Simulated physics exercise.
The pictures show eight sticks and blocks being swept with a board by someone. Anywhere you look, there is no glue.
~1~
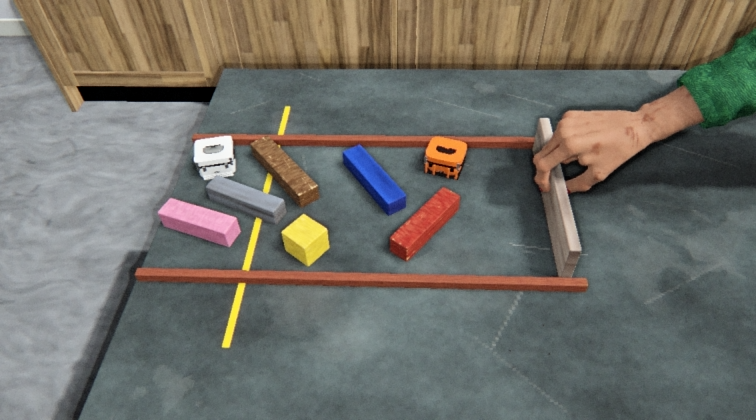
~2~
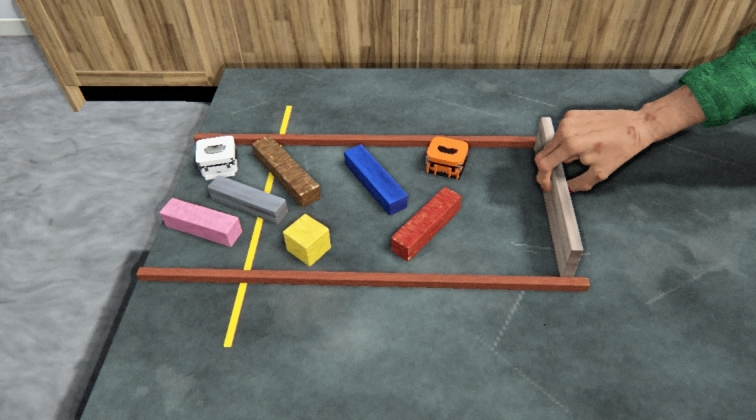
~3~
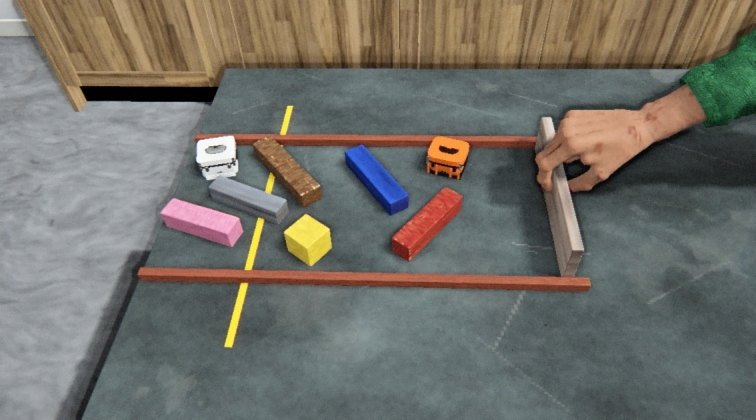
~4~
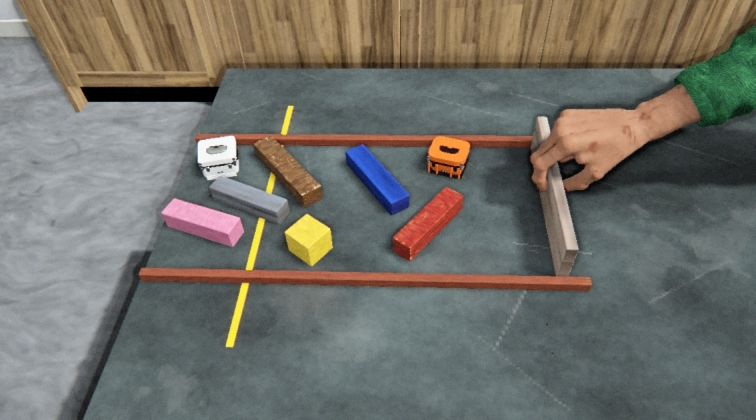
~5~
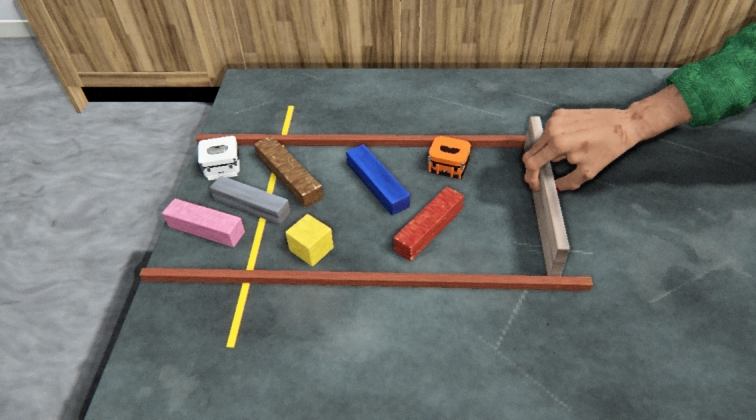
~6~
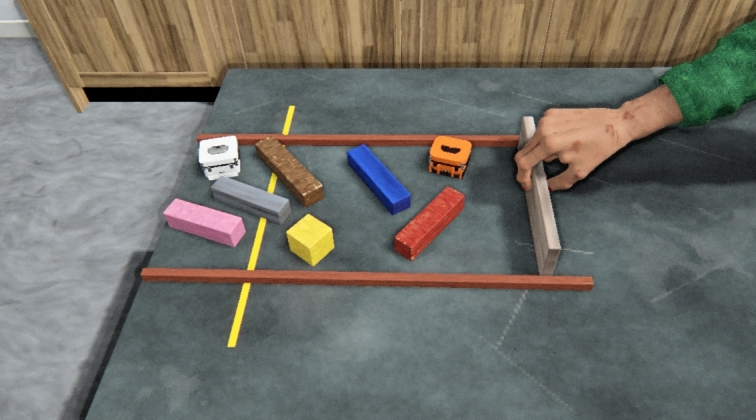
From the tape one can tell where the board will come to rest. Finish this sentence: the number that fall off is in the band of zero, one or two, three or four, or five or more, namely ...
Namely one or two.
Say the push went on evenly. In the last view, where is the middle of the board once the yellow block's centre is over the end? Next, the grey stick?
Around (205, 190) first and around (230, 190) second.
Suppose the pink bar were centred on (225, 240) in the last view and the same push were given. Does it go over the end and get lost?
So it does not drop, then.
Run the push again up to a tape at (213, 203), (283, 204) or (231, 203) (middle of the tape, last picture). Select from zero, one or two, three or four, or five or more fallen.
Taken in the order given: More than four, none at all, three or four.
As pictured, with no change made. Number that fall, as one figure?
The figure is 1, exactly.
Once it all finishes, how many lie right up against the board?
2 end up touching it.
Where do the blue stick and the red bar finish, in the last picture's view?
Blue stick at about (228, 178), red bar at about (248, 227).
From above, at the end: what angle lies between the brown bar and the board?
Misalignment: Close to 20°.
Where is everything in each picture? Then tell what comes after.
In the first frame, white case (216, 158); pink bar (200, 222); grey stick (246, 200); board (554, 193); tape (263, 204).
In the second frame, pink bar (201, 222); orange case (447, 158).
In the third frame, grey stick (249, 200); brown bar (286, 170).
In the fourth frame, white case (219, 158); yellow block (309, 240).
In the fifth frame, pink bar (204, 222); board (544, 191).
In the sixth frame, white case (221, 158); pink bar (205, 222); grey stick (251, 200); board (536, 191); tape (267, 204).
Early on, none off yet; white case at rest near (221, 158); pink bar at rest near (205, 222); grey stick at rest near (251, 200).
A while later, none off yet; white case at rest near (221, 158); pink bar at rest near (205, 222); grey stick moving near (248, 202).
Finally, the number that fall off is one or two; lost, white case.
